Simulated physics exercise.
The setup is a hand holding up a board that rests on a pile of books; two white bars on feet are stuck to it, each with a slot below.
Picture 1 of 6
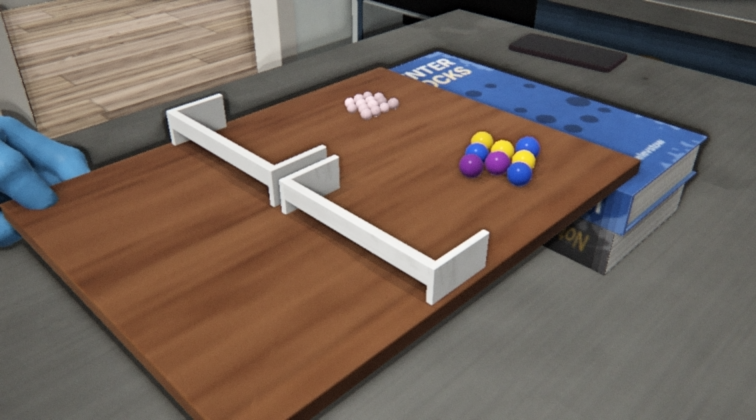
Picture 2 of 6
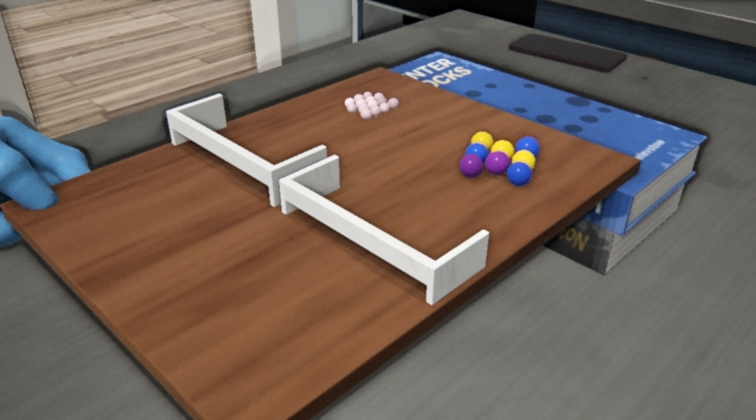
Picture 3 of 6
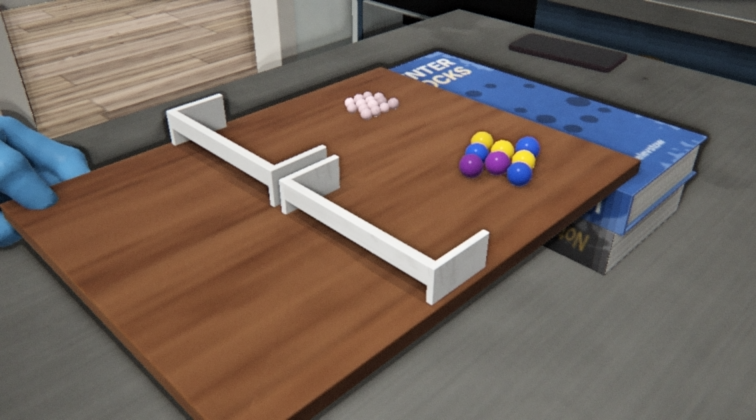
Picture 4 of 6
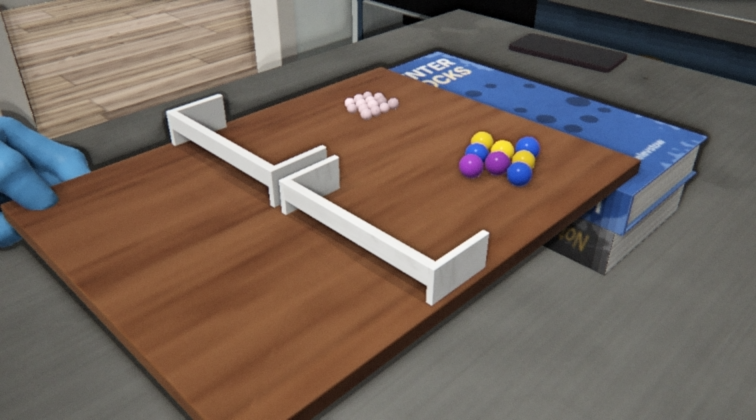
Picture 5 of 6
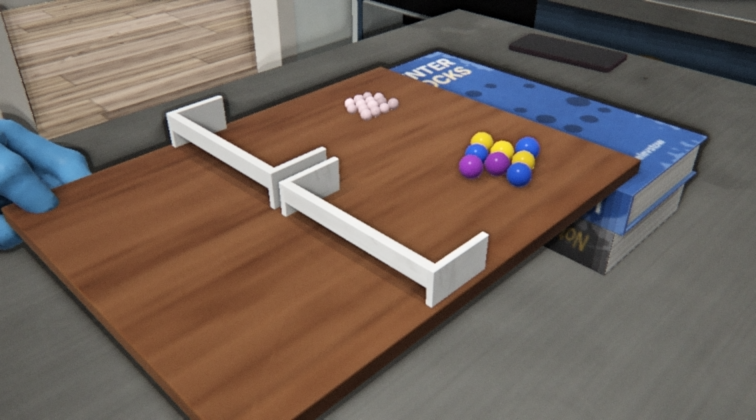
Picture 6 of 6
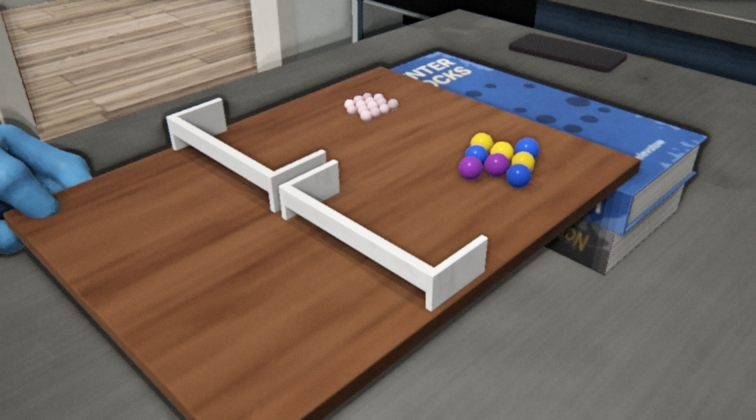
A blue-gloved hand at the left barely lowers its end of a brown wooden board propped on books, while the small pale balls, the larger colored balls and the two white bars keep their places on the board.
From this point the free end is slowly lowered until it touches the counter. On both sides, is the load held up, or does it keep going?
The near batch is held up; the far batch keeps going.
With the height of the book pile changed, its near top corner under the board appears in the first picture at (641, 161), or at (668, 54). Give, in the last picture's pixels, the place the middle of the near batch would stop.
Roughly (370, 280) first, then (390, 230).
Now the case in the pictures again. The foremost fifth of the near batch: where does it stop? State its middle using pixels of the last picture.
Resting position: Approx. (338, 273).
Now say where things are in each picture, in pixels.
Held end of the board, level; book pile near (512, 126), about a quarter as high as the board is long; near batch near (502, 152), a few glass marbles; far batch near (373, 106), a few sugar pearls; near gate near (353, 228), its slot lower than a piece; far gate near (219, 146), its slot higher than a piece, in the first picture.
Held end of the board, level; far batch near (373, 106), in the second picture.
Held end of the board, level; near batch near (502, 152), in the third picture.
Held end of the board, level; far batch near (373, 106), in the fourth picture.
Held end of the board, level; near batch near (502, 152), in the fifth picture.
Held end of the board, down by 1°; book pile near (512, 126); near batch near (502, 153), not moving; far batch near (373, 107), not moving; near gate near (352, 234); far gate near (219, 151), in the sixth picture.
Then, 0.27 s on from there, board sloping at 6°; near batch where it was; far batch where it was.
Then, 0.60 s on from there, board sloping at 11°; near batch on its way down; far batch on its way down.
Then, 0.97 s on from there, board resting at 14°; near batch has reached its gate; far batch the whole lot past its gate.
In the end, board resting at 14°; near batch gathered behind its gate; far batch the whole lot past its gate.
